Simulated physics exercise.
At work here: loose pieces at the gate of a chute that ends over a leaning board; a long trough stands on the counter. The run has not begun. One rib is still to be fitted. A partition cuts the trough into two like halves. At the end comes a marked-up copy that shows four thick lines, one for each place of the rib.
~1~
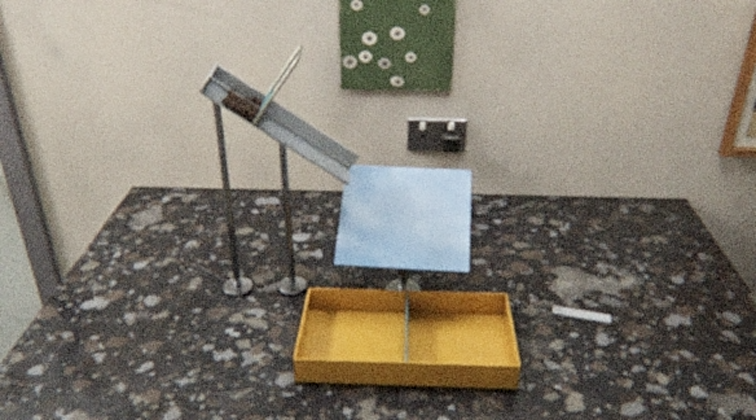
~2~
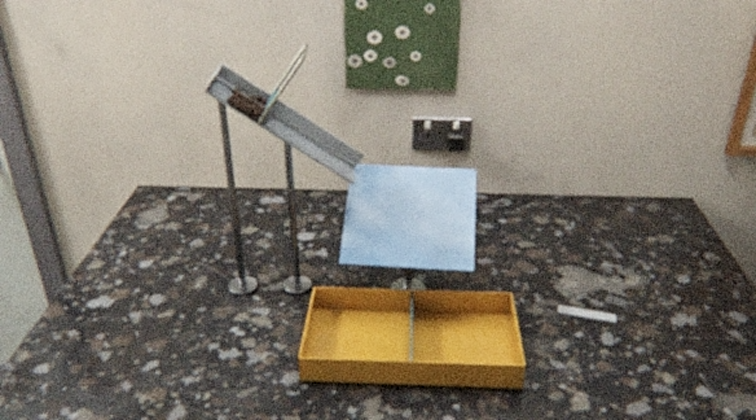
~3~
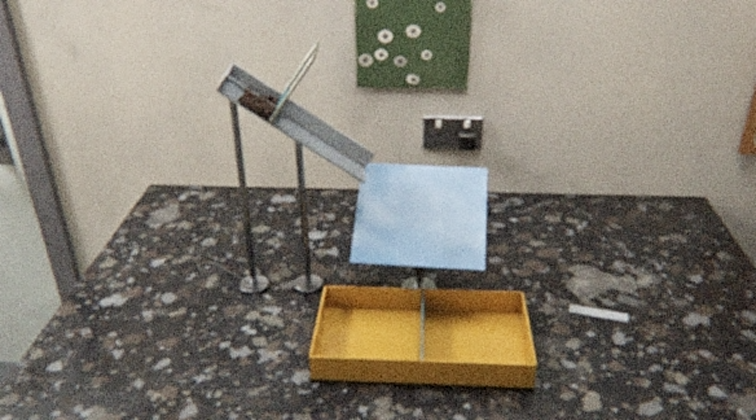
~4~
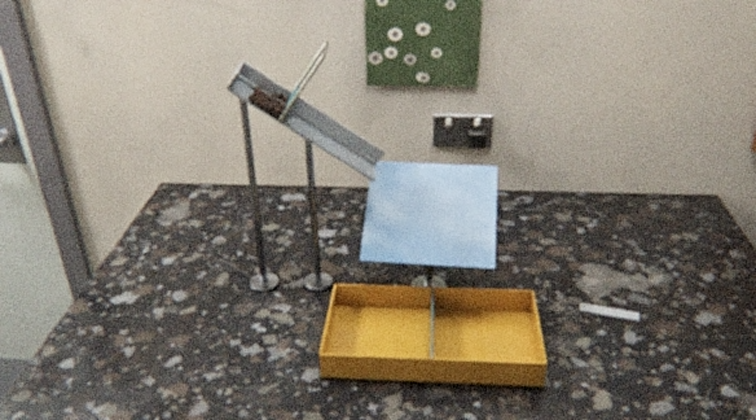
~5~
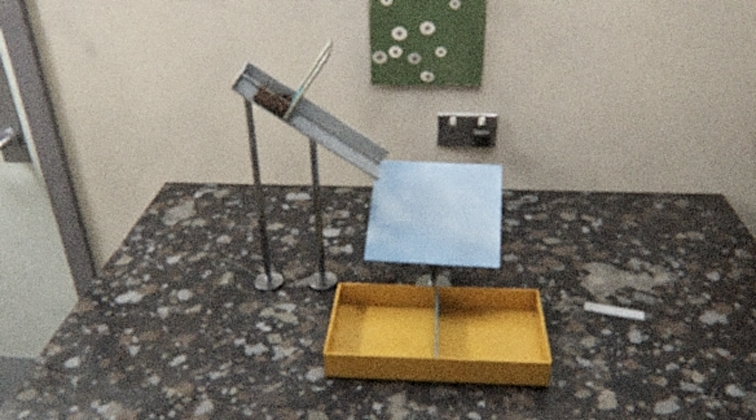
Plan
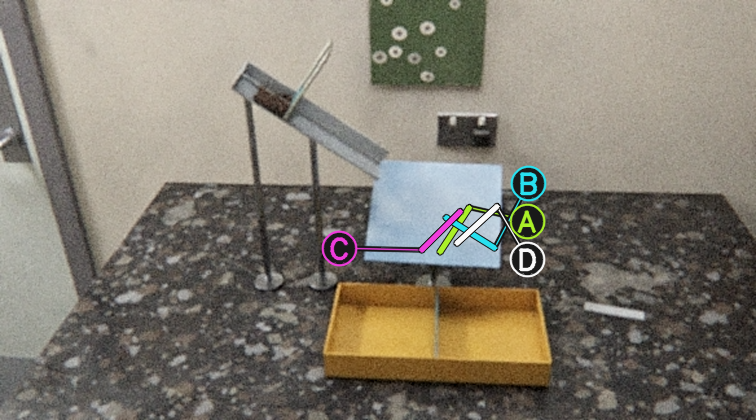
In this clip, dark berries sit behind a closed gate on a sloping metal chute above a pale blue tilted board and a divided yellow trough; nothing on the speckled counter moves, while the view shifts slightly, carrying everything rightward.
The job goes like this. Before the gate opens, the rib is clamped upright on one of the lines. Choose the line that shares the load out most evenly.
Line D does it best.
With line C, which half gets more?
Left.
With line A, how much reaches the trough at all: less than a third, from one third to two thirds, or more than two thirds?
Line A gives more than two thirds.
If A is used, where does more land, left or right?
More lands on the left.
On the marked copy, line A from (469, 207) to (440, 251); line B from (446, 217) to (494, 248); line C from (460, 211) to (421, 250); line D from (497, 206) to (456, 243).
Choosing A, of what is caught, almost all in the left half, just a few in the right.
Choosing B, of what is caught, roughly a quarter in the left half, the larger part in the right.
Choosing C, of what is caught, almost all in the left half, about a tenth in the right.
Choosing D, of what is caught, roughly two thirds in the left half, roughly a third in the right.
